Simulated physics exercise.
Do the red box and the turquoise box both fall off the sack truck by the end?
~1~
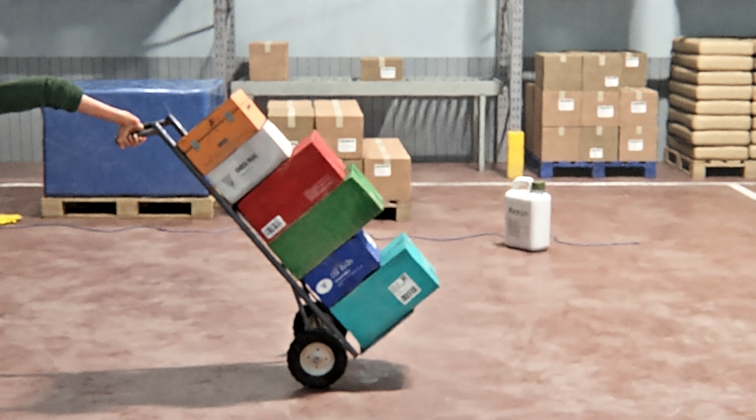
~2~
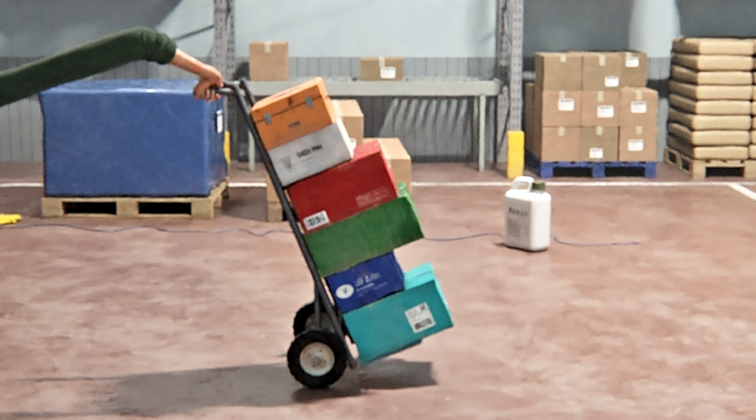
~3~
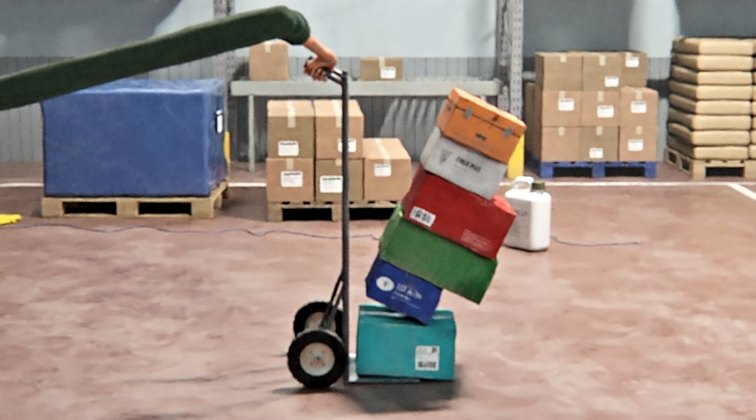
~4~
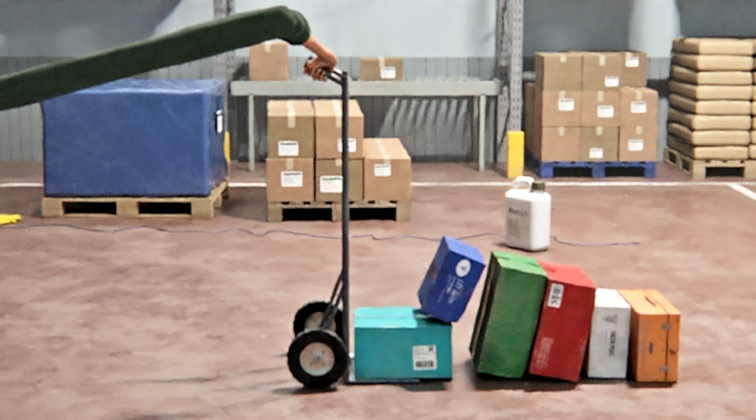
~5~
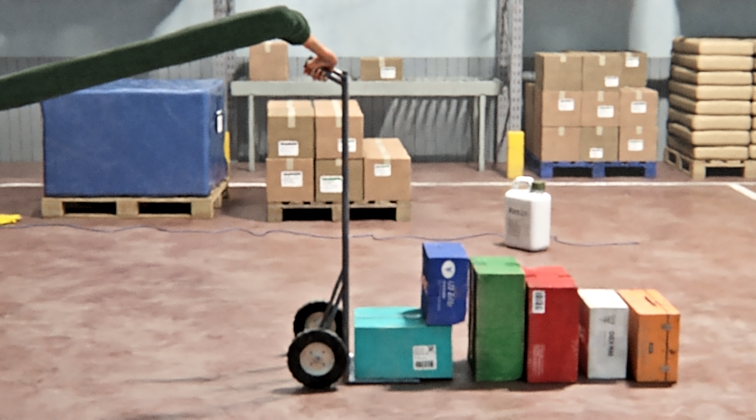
No, only the red box falls off and ends up standing on the floor to the right. The turquoise box keeps its place at the bottom of the truck.
In the video, a hand swings a tilted sack truck stacked with colourful boxes upright, and the stack topples to the right. The green, red, white and orange boxes land on the floor, while the blue one tips over onto the turquoise box still on the truck.
